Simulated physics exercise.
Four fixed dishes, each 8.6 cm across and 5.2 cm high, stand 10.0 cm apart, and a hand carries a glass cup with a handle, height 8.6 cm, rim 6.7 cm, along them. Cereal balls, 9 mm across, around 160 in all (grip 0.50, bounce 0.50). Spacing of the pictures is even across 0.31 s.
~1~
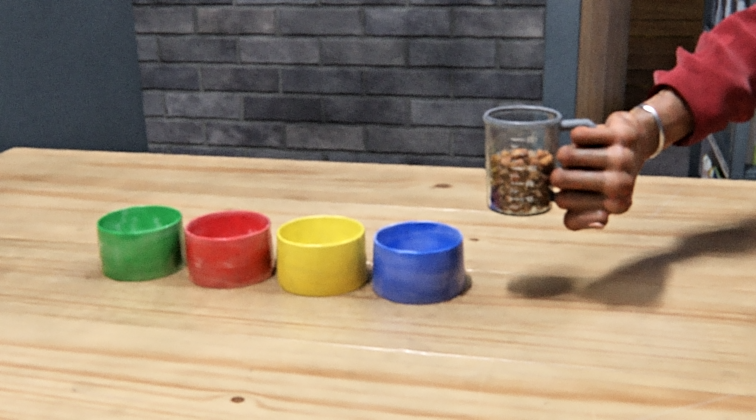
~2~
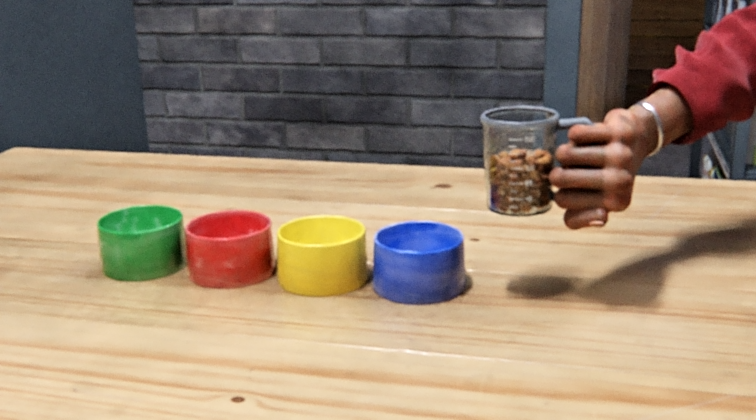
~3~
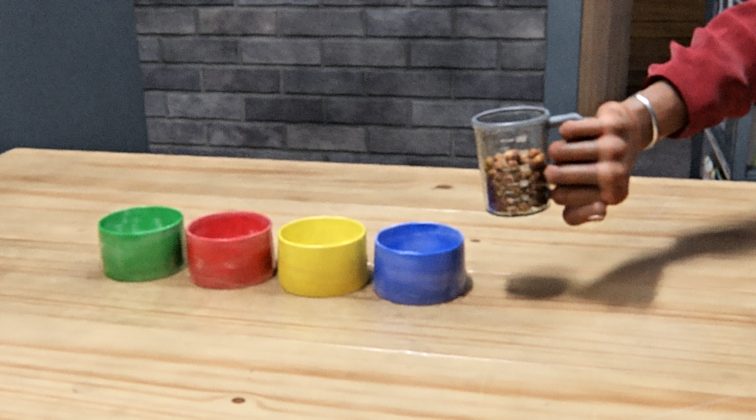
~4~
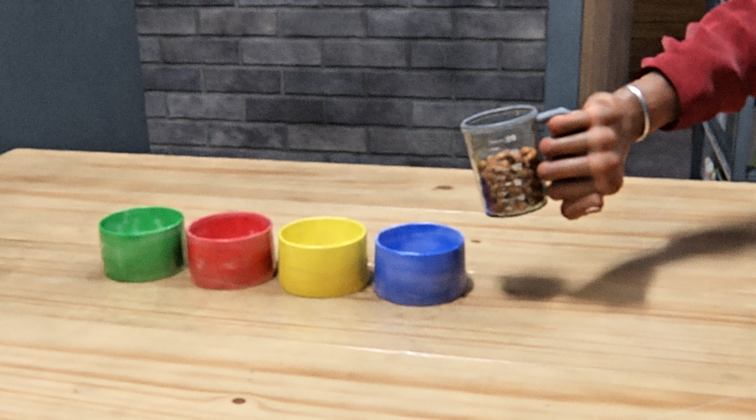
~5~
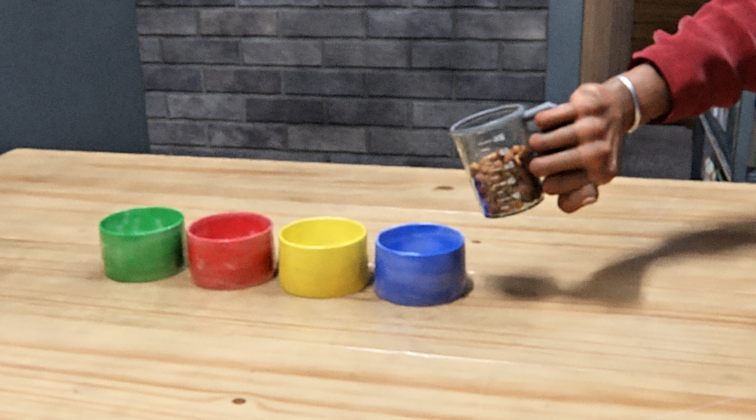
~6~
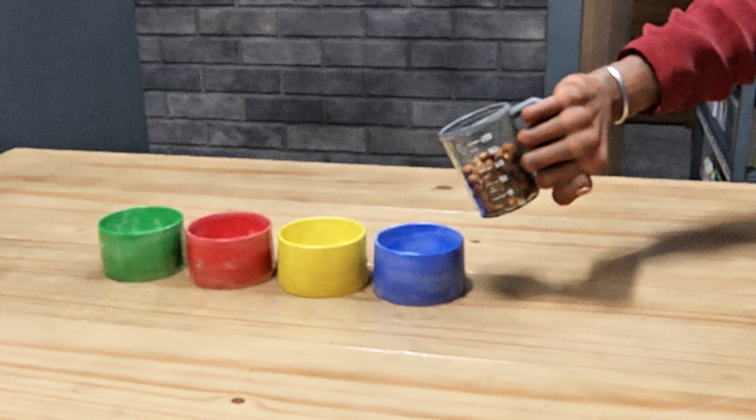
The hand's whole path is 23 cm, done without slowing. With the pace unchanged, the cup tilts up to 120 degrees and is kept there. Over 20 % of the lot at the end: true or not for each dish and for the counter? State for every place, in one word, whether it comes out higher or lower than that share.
Red: Lower, blue: Lower, green: Lower, yellow: Higher, counter: Lower.
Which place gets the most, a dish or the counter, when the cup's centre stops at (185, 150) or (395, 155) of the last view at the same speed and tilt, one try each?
Yellow, then yellow.
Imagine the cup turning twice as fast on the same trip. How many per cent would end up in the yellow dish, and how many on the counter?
In that case the yellow dish gets 40 and the counter gets 30.
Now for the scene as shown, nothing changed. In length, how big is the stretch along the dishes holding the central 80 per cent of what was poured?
Some 5 cm.
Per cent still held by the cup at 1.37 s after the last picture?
Around 0 percent.
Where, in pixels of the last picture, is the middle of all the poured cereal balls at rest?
(313, 261) or so.
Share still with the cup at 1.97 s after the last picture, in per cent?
Roughly 0 per cent of the load.
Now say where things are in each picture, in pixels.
The first picture shows cup at (521, 161), tilt 0 degrees, lip at (486, 115), moved 0.0 cm; middle of the pieces at (522, 175); blue dish at (418, 237); yellow dish at (321, 231); red dish at (228, 225); green dish at (140, 219).
The second picture shows cup at (520, 161), tilt 2 degrees, lip at (483, 116), moved 0.2 cm; middle of the pieces at (521, 175).
The third picture shows cup at (514, 162), tilt 6 degrees, lip at (474, 119), moved 0.7 cm; middle of the pieces at (516, 176).
The fourth picture shows cup at (507, 162), tilt 12 degrees, lip at (463, 124), moved 1.4 cm; middle of the pieces at (511, 176).
The fifth picture shows cup at (500, 163), tilt 19 degrees, lip at (452, 129), moved 2.1 cm; middle of the pieces at (505, 176).
The sixth picture shows cup at (492, 162), tilt 25 degrees, lip at (441, 134), moved 2.8 cm; middle of the pieces at (498, 174); blue dish at (419, 239); yellow dish at (322, 232); red dish at (229, 226); green dish at (141, 220).
Then, 0.82 s after the last picture, tilt 105 degrees; cup holds 100 %.
Then, 1.37 s after the last picture, tilt 120 degrees; cup holds 0 %, yellow 100 %.
Then, 1.97 s after the last picture, tilt 120 degrees; cup holds 0 %, yellow 95 %.
In the end, red 0 %, blue 0 %, green 0 %, yellow 95 %, counter 5 %.
